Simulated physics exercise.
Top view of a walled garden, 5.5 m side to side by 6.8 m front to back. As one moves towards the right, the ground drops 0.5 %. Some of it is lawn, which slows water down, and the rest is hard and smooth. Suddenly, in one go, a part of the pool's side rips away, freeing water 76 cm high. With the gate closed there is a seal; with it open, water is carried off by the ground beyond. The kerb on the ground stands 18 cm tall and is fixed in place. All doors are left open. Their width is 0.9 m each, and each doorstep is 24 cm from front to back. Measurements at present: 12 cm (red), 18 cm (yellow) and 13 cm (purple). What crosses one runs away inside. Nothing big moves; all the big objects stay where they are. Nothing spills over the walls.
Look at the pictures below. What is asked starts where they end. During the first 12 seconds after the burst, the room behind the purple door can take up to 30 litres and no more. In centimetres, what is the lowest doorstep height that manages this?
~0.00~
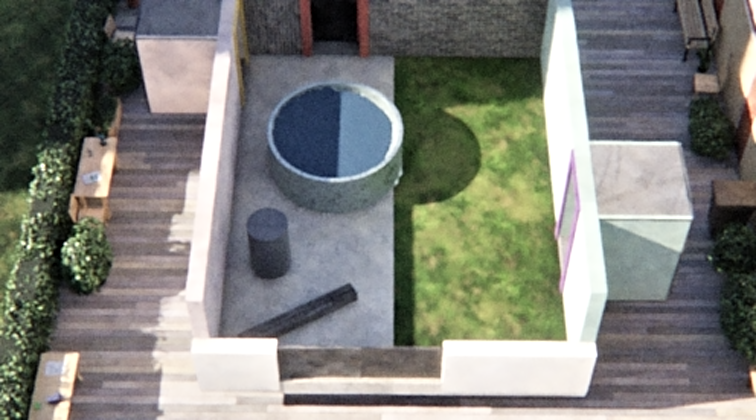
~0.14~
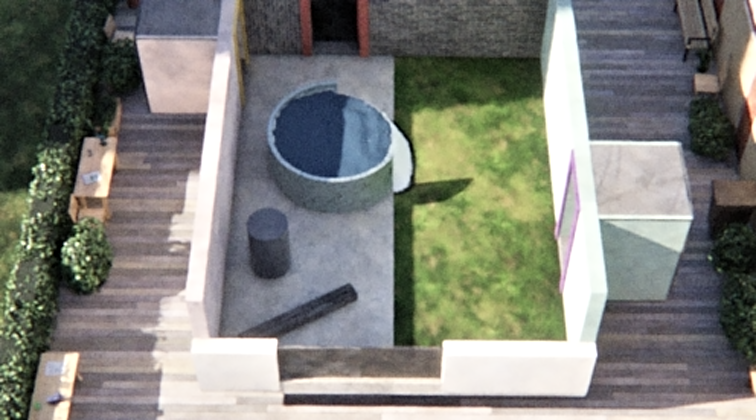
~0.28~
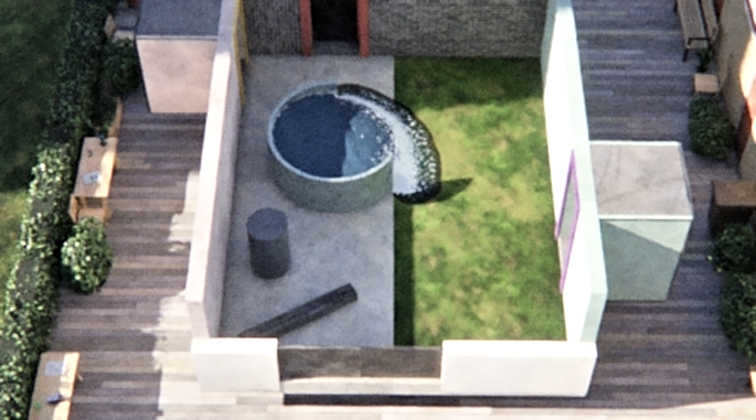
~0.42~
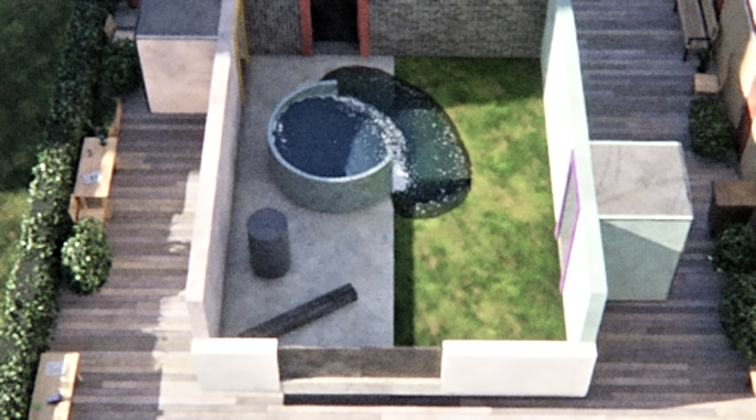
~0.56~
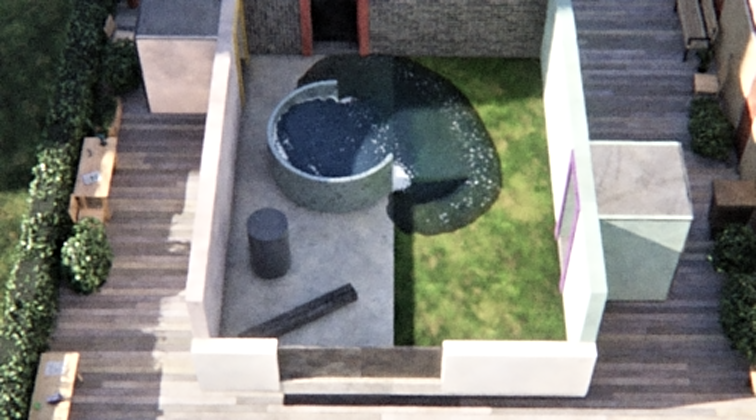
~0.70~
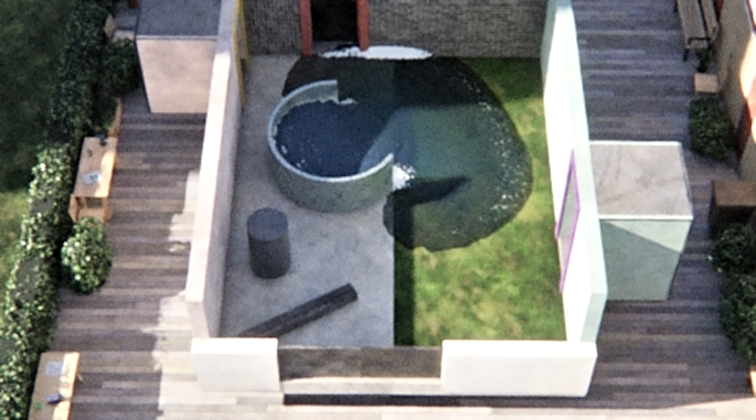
6.5 cm.
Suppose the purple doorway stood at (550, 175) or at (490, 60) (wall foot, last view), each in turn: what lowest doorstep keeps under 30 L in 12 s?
Around 16 and 26 cm respectively.
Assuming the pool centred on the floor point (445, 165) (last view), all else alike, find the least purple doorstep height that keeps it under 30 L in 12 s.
Close to 6.0 cm would do it.
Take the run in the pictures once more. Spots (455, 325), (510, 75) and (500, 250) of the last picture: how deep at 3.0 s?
Roughly 0, then 30, then 8 cm.
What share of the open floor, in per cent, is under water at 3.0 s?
Approximately 55 %.
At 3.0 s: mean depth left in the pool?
I'd put it at some 13 centimetres on average.
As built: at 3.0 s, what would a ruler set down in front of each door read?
Reading in centimetres: Red = 7, yellow = 8, purple = 9.
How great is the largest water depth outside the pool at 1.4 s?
About 30 cm.
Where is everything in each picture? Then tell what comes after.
In the first frame, the pool at (335, 132) is whole and still, 76 cm deep; the purple door at (568, 226) is dry.
In the second frame, the gap is at (390, 129), the front 0.3 m out at (409, 185); the back of the pool holds 76 cm.
In the third frame, the gap is at (390, 131), the front 0.7 m out at (437, 183); the back of the pool holds 76 cm.
In the fourth frame, the front is at (465, 189), 1.2 m from the gap at (390, 133); 4.4 m2 of floor is wet, 72 cm left at the back.
In the fifth frame, the front is at (496, 189), 1.8 m from the gap at (390, 133); 7.6 m2 of floor is wet, 63 cm left at the back.
In the sixth frame, the front is at (527, 184), 2.3 m from the gap at (390, 133); 10.5 m2 of floor is wet, 58 cm left at the back; 1.3 m in a straight line remain to the purple door at (568, 226).
After 1.4 s water covers 40 % of the floor, deepest (30 cm) near (392, 61); it has not reached the purple door.
After 3.0 s water covers 55 % of the floor, deepest (32 cm) near (536, 62); 9 cm at the purple door, 0 litres in over its 13 cm doorstep.
After 12.0 s water covers 95 % of the floor, deepest (12 cm) near (306, 212); 8 cm at the purple door, 0 litres in over its 13 cm doorstep.
At the purple door as built, the water arrived by 1.9 s and peaked near 11 cm at 4.0 s.
With a doorstep of 6 cm, 44 litres would have come in within the 12 s; with 8 cm, 12 litres. So under 30 litres takes about 6.5 cm.
